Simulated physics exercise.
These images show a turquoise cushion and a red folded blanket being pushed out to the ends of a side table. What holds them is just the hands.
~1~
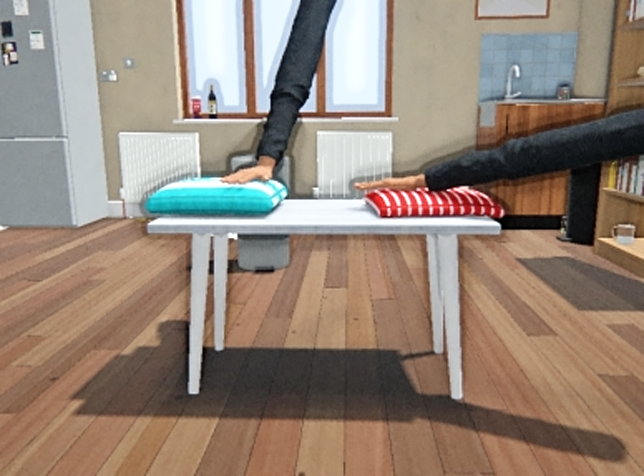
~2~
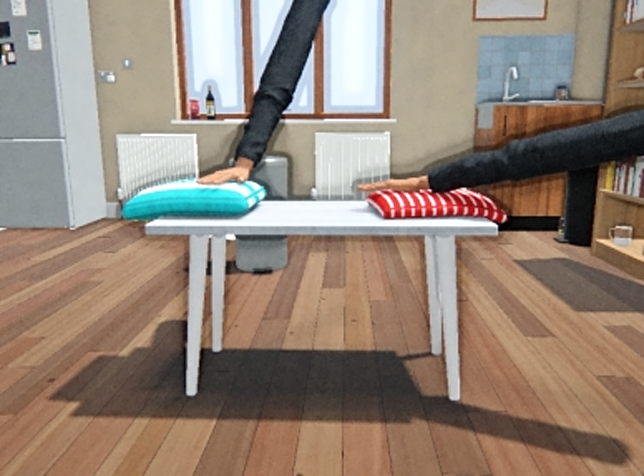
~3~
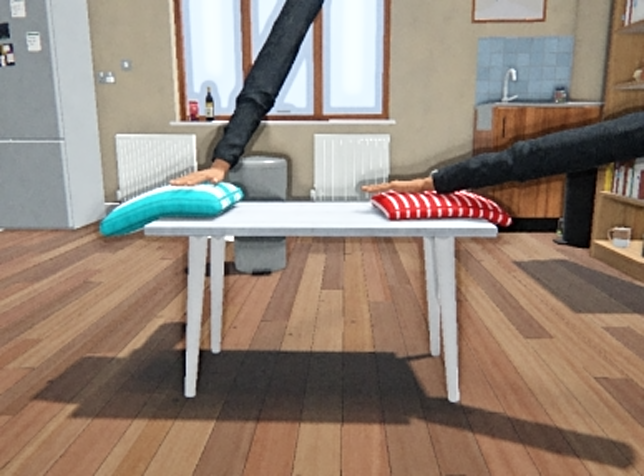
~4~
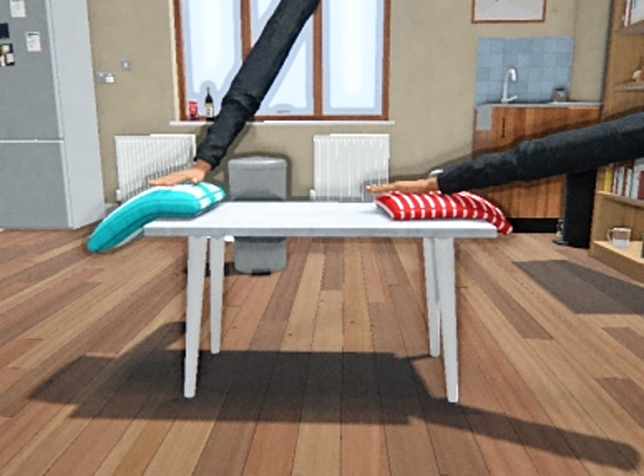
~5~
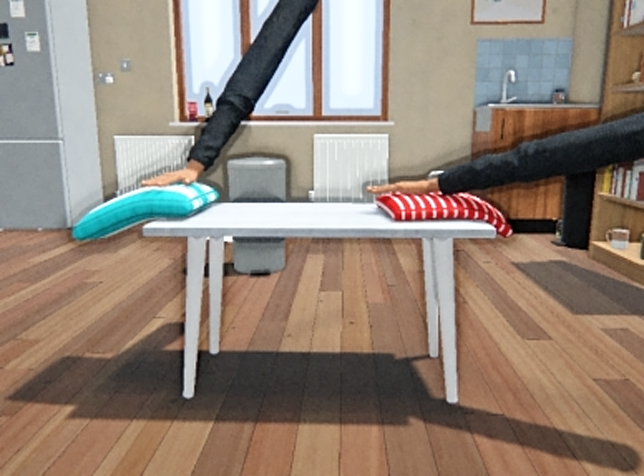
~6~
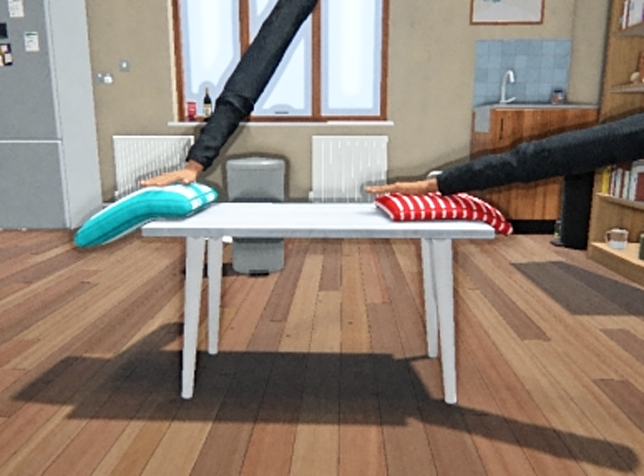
On a white table, hands push a turquoise cushion far left and a red one slightly right.
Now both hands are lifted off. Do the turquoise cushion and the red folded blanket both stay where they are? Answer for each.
Answer for each: Turquoise cushion - no, it falls; red folded blanket - yes, it stays.
Then, 0.24 s past the final frame, cushion falling near (142, 232); folded blanket unmoved.
Then, 0.50 s past the final frame, cushion on the floor near (127, 331); folded blanket unmoved.
Then, 0.76 s past the final frame, cushion on the floor near (84, 358); folded blanket unmoved.
When it is over, cushion on the floor near (74, 357); folded blanket unmoved. The turquoise cushion goes down and the red folded blanket stays up there.
